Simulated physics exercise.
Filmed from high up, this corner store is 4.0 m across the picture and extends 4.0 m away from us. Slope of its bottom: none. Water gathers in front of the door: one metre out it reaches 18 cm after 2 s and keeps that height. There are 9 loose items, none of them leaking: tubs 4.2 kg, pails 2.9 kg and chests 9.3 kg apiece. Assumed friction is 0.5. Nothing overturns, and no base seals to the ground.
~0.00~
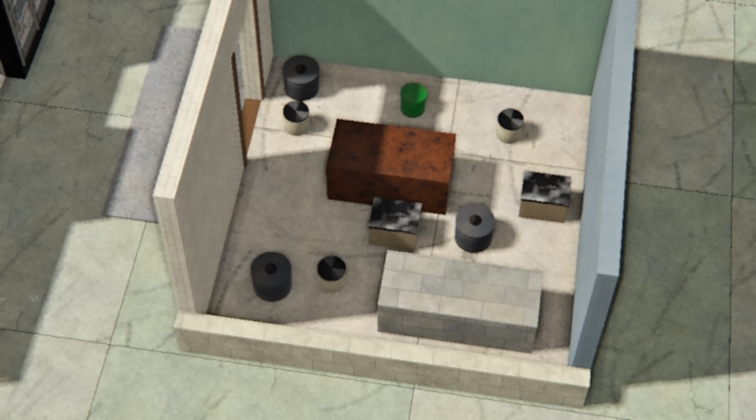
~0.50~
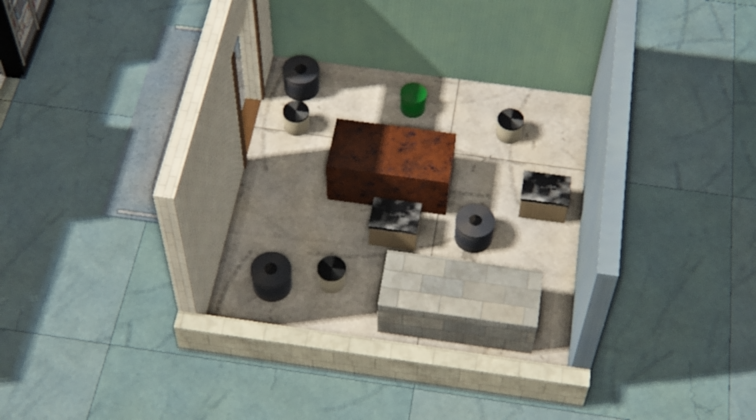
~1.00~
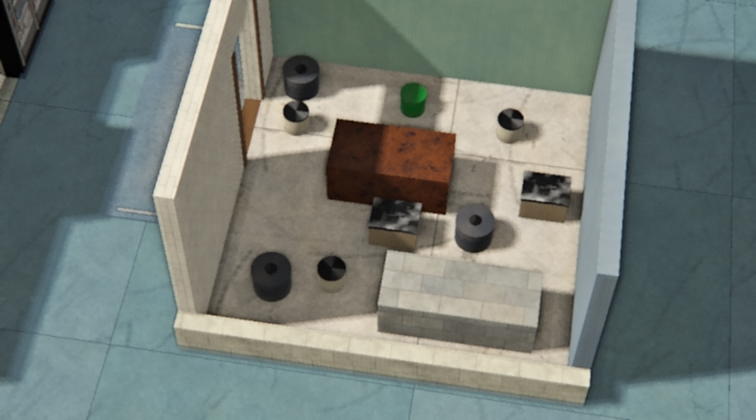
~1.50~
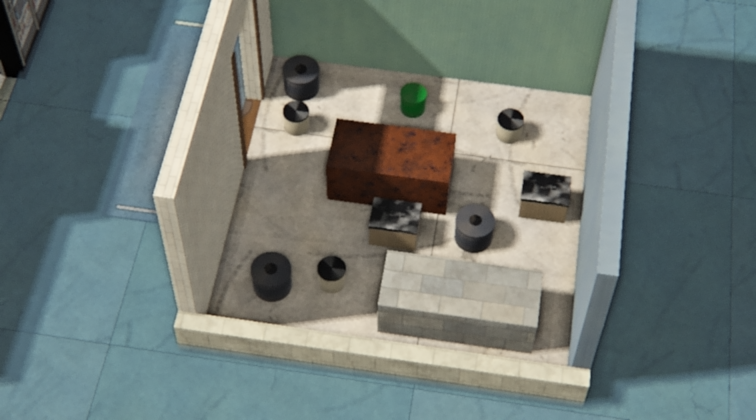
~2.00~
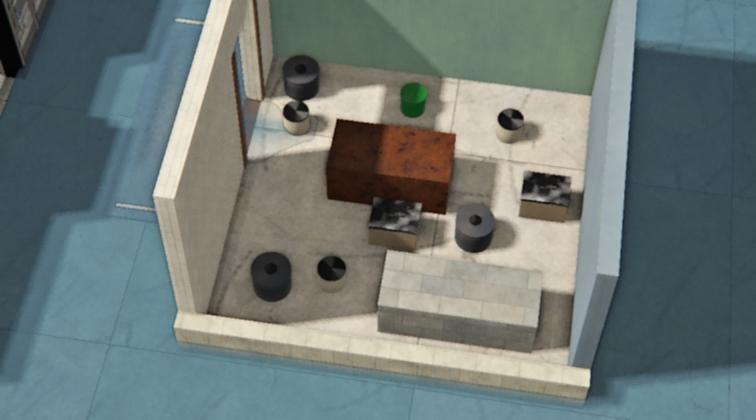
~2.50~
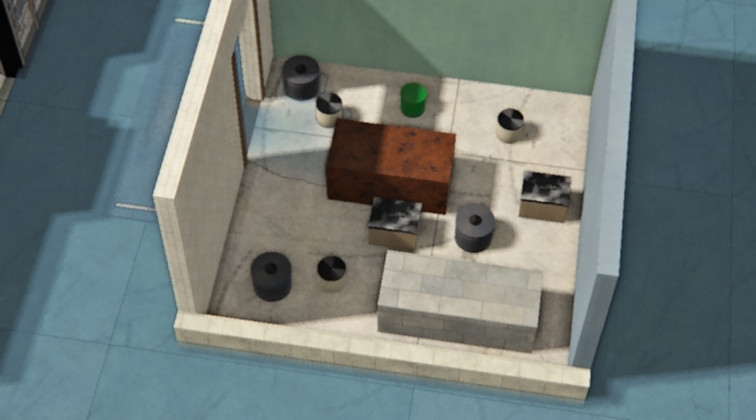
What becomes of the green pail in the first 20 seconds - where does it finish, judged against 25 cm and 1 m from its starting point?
The green pail finishes beyond 1 m away.
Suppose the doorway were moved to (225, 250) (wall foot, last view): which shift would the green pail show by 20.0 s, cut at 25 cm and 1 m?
With that change, the green pail is swept well off.
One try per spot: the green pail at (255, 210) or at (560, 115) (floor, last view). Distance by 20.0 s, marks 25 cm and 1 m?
Goes far off, then goes far off.
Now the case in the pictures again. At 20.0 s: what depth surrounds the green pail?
12 cm or so.
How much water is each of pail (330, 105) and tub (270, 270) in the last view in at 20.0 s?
I'd estimate 13 cm for the first and 11 cm for the second.
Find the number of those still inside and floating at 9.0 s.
At that moment it comes to 8.
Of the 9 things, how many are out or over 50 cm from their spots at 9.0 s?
At that moment it comes to 6.
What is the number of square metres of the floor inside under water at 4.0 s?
I'd estimate close to 6.5 m2.
After 4.0 s the green pail is near (444, 86), 0.4 m from its start, aground; 1 afloat.
After 9.0 s the green pail is near (580, 102), 2.0 m from its start, afloat; 8 afloat.
After 16.0 s the green pail is near (559, 96), 1.7 m from its start, afloat; 9 afloat.
After 20.0 s the green pail is near (560, 89), 1.8 m from its start, afloat; 9 afloat.
